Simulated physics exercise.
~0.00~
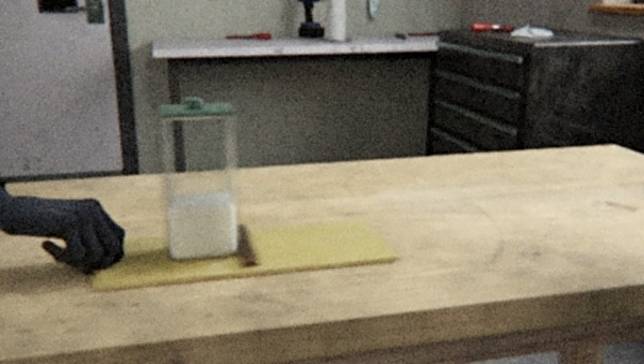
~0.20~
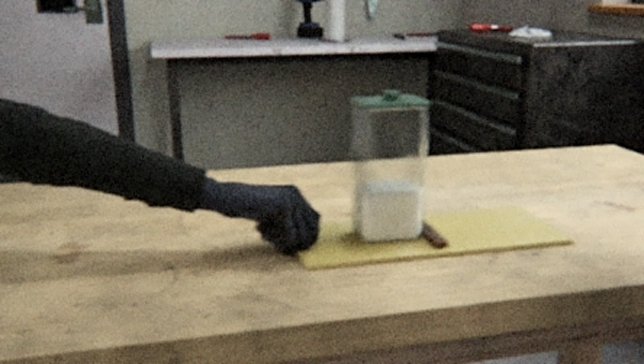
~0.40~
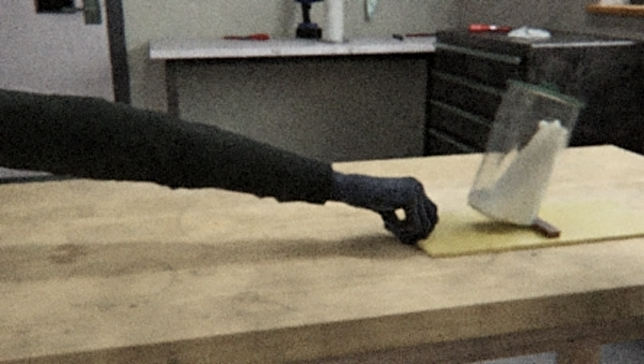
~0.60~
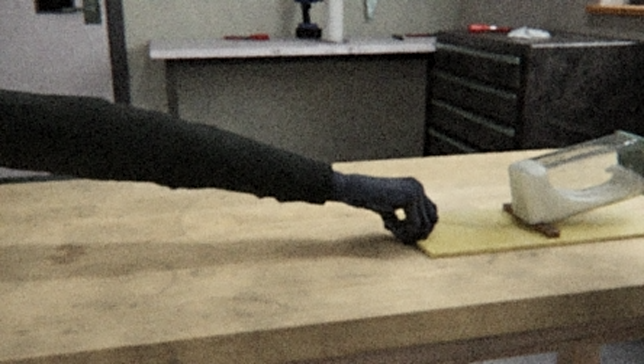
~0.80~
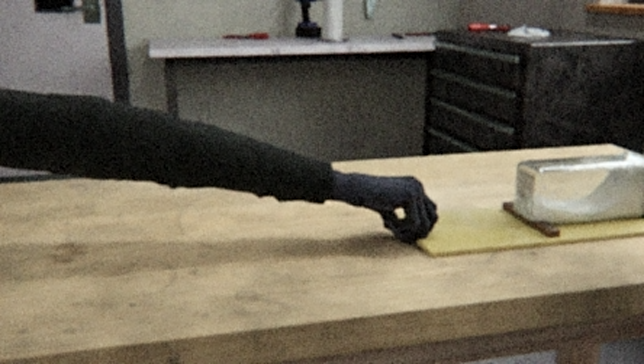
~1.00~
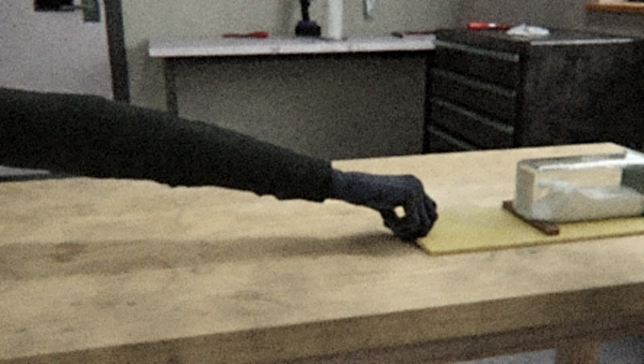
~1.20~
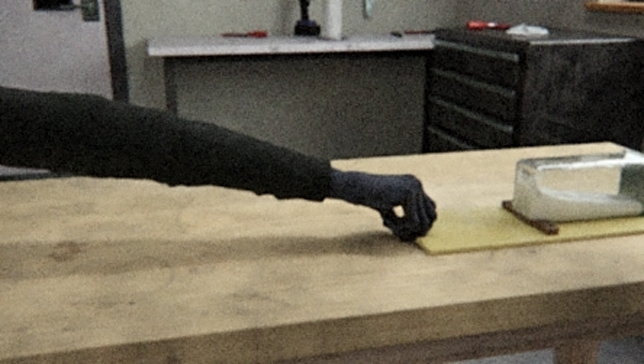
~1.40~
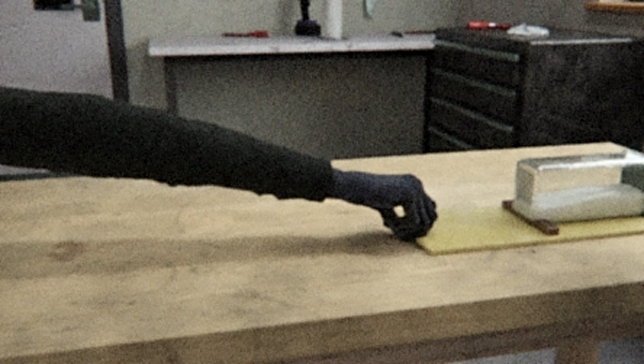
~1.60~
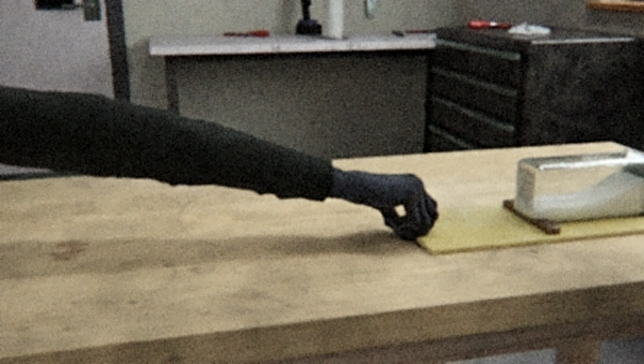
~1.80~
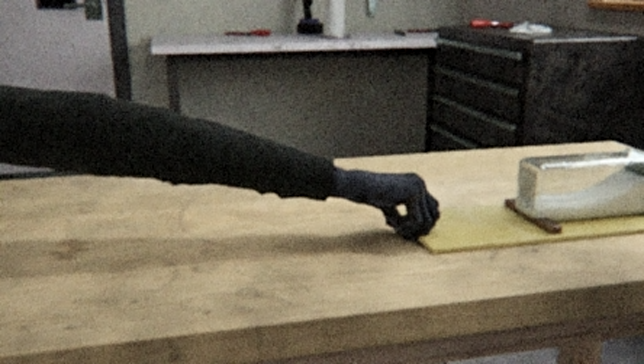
We see a gloved hand at the edge of a yellow board slide it rightward across a wooden table, carrying a clear, green-capped container partly filled with milk. As the board stops, the container tips over a low brown batten to the right and ends lying on its side.
